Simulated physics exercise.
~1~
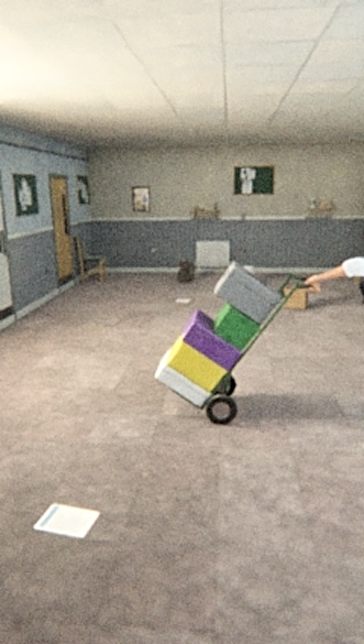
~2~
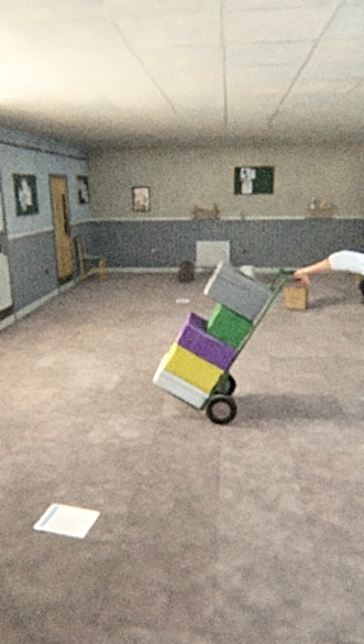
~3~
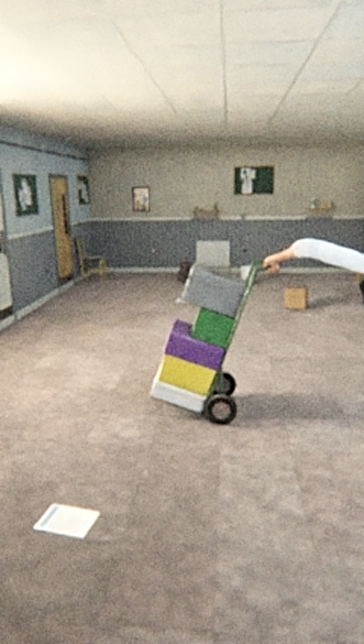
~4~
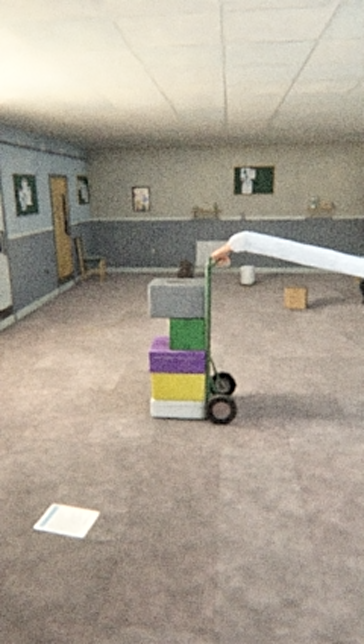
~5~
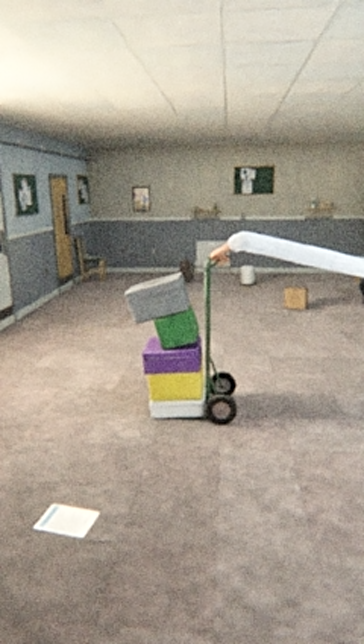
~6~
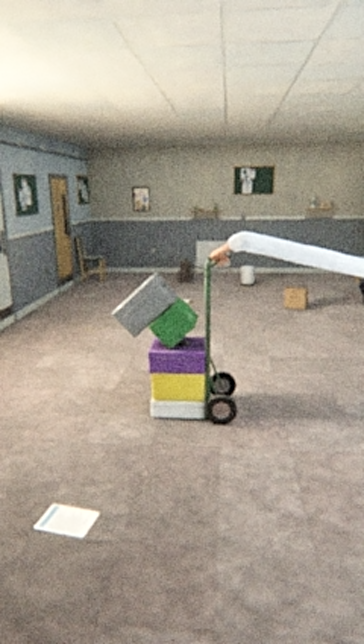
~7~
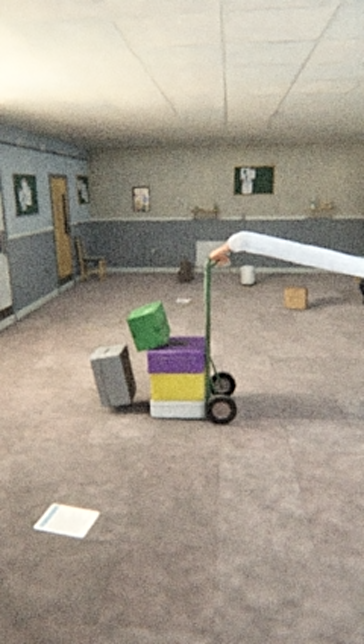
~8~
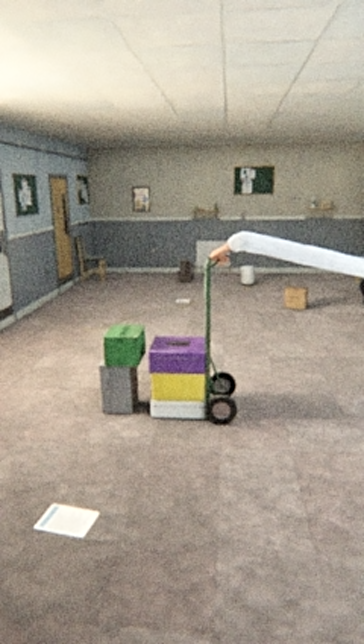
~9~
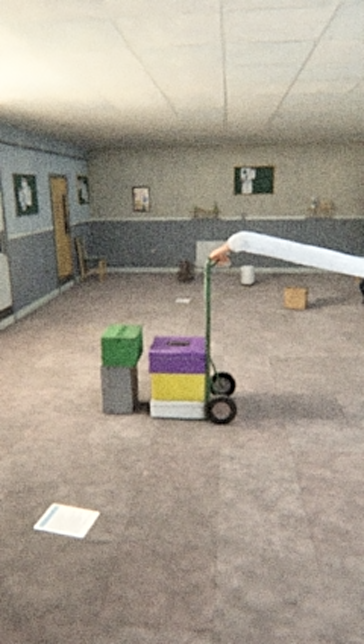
Carpeted hall with a hand swinging a loaded sack truck upright, the grey and green boxes toppling left, three others staying stacked.
